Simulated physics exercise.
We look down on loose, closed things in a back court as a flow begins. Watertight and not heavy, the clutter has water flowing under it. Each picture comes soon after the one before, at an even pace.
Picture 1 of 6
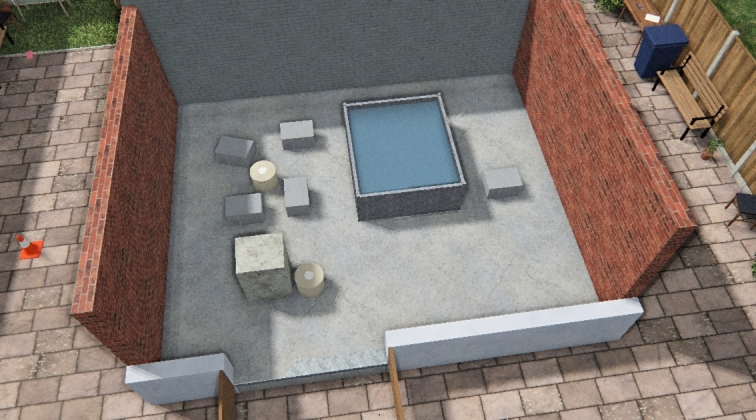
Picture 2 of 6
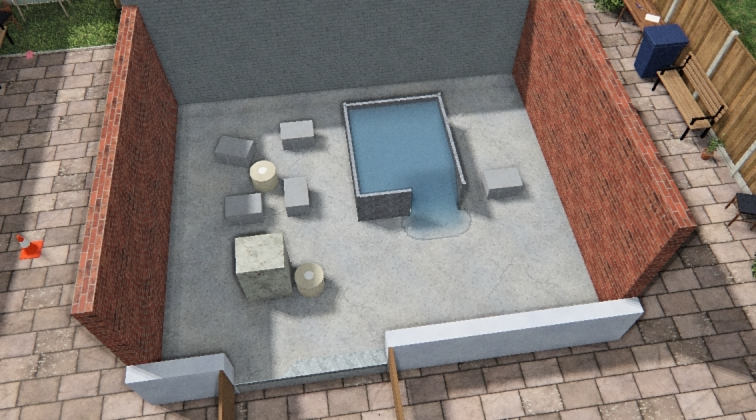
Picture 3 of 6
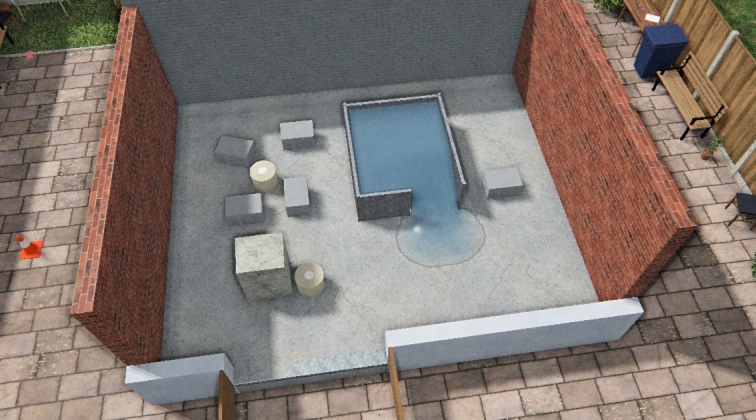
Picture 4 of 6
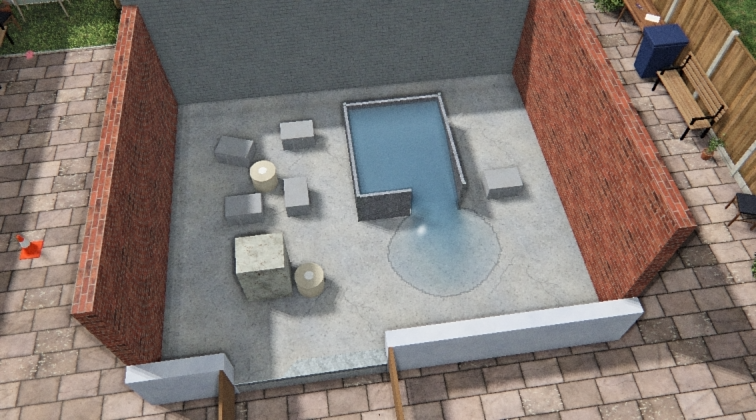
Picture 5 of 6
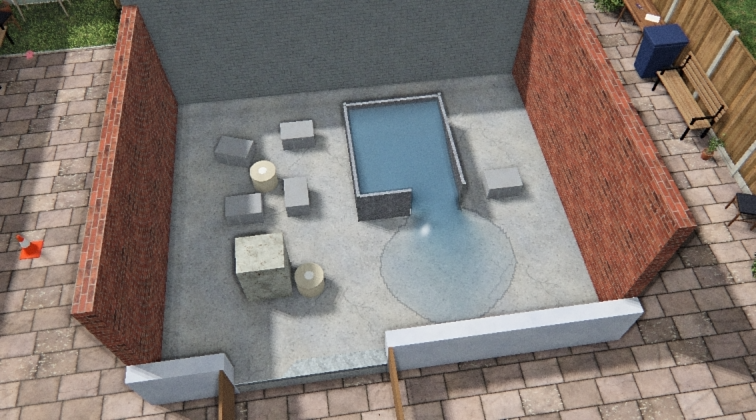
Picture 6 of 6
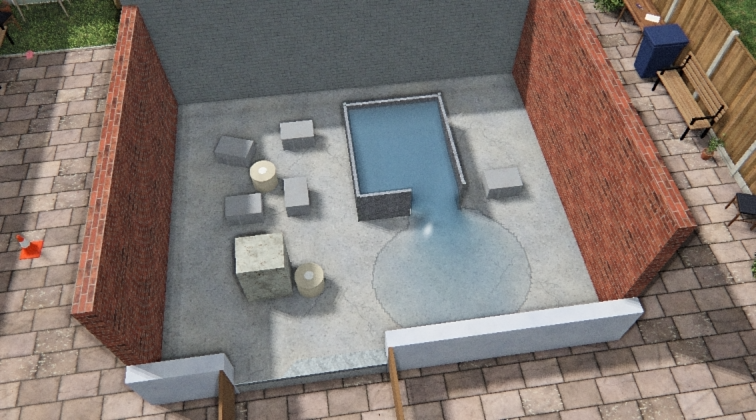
In this clip, a raised rectangular pool in a walled court opens at its front right corner, and water pours out, spreading across the pale floor in a widening rounded sheet while the surrounding blocks and drums stay still.
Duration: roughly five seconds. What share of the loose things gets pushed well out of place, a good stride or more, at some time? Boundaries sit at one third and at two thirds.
The things swept well aside make up a smaller part than a third.
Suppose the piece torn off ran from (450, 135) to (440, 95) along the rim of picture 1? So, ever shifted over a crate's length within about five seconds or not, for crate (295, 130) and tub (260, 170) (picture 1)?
Covered that distance; fell short of it.
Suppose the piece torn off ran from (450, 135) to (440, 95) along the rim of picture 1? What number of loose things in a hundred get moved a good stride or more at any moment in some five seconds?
Some 30 per cent.
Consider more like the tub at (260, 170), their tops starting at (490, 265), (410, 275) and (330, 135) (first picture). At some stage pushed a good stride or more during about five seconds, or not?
The answers, in order, are displaced a stride, displaced a stride and remains nearby.
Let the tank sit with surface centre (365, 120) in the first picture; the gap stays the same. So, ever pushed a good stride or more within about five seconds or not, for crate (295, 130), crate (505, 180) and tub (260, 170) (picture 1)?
One after the other: Never so far, swept aside, no.
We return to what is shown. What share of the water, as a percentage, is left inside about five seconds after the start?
I'd say close to 94 percent.
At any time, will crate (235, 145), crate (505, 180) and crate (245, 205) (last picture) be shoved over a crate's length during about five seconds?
Per object, same order: Less than that / the full distance / less than that.
A moment on, 0 of 7 are well off their spots; 0 afloat.
Next, 0 of 7 are well off their spots; 0 afloat.
Later, 0 of 7 are well off their spots; 0 afloat.
In the end, 2 of 7 are well off their spots, and 2 have been at some point; 1 afloat.
